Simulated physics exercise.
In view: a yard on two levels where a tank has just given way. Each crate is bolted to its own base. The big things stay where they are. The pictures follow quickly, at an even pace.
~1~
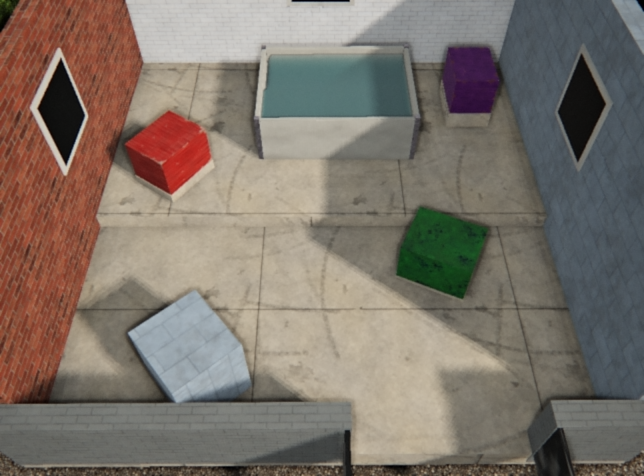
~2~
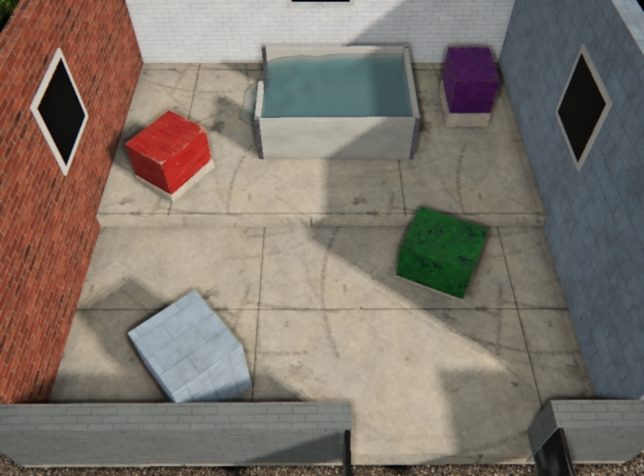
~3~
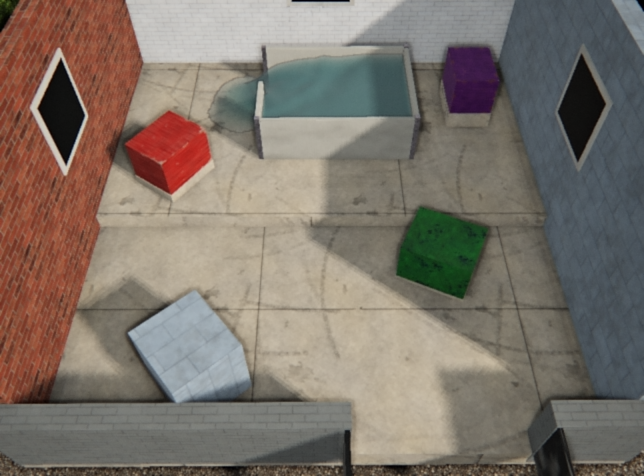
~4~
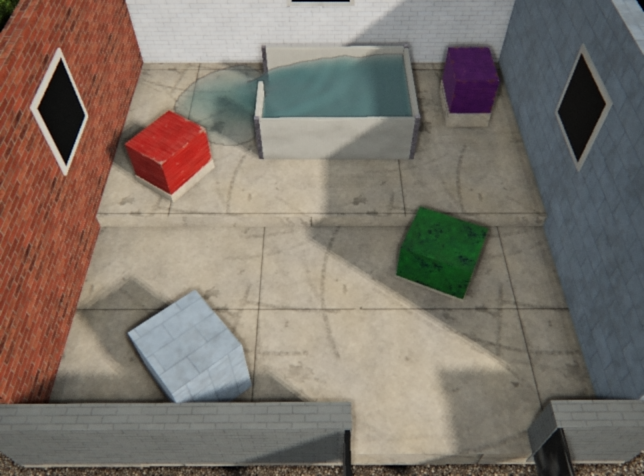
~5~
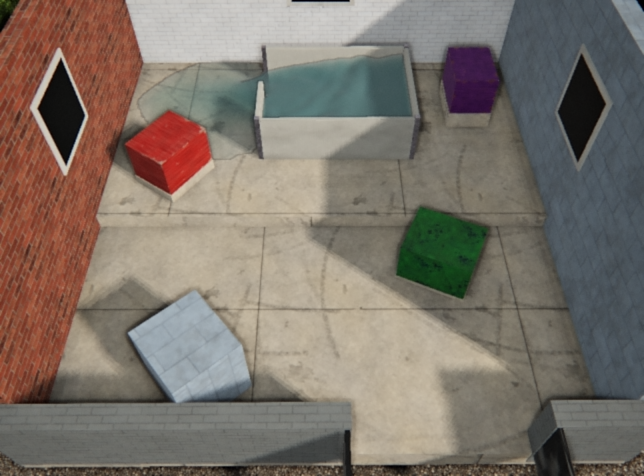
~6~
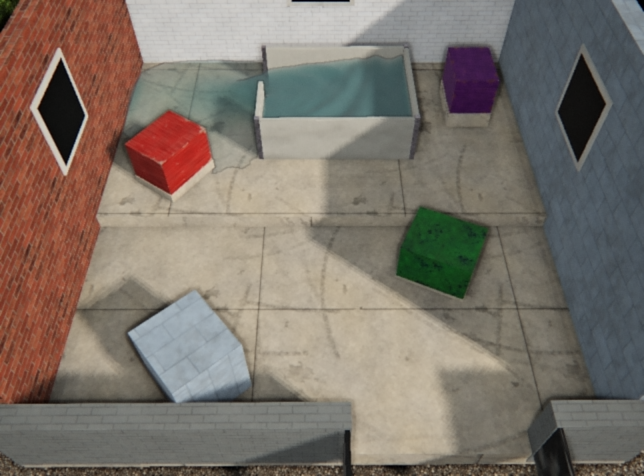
Water poured out of the left side of a pale tank at the back of a walled yard, spreading left across the upper level and behind the red block, while the other blocks stayed still.
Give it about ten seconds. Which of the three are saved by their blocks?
In the end: The green crate is soaked; the red crate is soaked; the purple crate keeps dry.
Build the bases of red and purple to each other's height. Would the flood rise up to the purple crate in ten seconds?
The purple crate stays dry.
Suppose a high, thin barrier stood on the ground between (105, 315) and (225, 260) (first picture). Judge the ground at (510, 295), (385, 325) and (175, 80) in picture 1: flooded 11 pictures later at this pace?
In that order: Not flooded, no water, flooded.
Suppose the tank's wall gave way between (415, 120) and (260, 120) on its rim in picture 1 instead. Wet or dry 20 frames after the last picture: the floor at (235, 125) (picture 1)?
At that place: Clear.
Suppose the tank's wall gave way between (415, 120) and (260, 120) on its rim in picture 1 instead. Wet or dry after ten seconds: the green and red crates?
In short: Green is soaked; red keeps dry.
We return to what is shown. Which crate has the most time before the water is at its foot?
Last comes the one in green.
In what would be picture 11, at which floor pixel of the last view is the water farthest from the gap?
Around (102, 203).
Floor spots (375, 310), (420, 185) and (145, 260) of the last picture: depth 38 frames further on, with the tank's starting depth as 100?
In that order: 6, 2 and 4 per cent.
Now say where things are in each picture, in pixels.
In the first picture, still water in the tank at (336, 86).
In the second picture, the front is at (247, 119), out from the gap at (267, 91).
In the third picture, water pours out at (267, 94) and has run to (215, 114).
In the fourth picture, water pours out at (267, 94) and has run to (180, 106).
In the fifth picture, the front is at (146, 98), out from the gap at (267, 94).
In the sixth picture, the front is at (141, 76), out from the gap at (267, 94).
A moment on, water covers 15 % of the floor; the green crate not reached, the red crate water round its plinth, the purple crate not reached.
Next, water covers 20 % of the floor; the green crate not reached, the red crate water round its plinth, the purple crate not reached.
Then, water covers 35 % of the floor; the green crate not reached, the red crate water round its plinth, the purple crate not reached.
Later, water covers 60 % of the floor; the green crate water round its plinth, the red crate water round its plinth, the purple crate water round its plinth.
In the end, water covers 85 % of the floor; the green crate was topped, the red crate was topped, the purple crate stayed above the water.
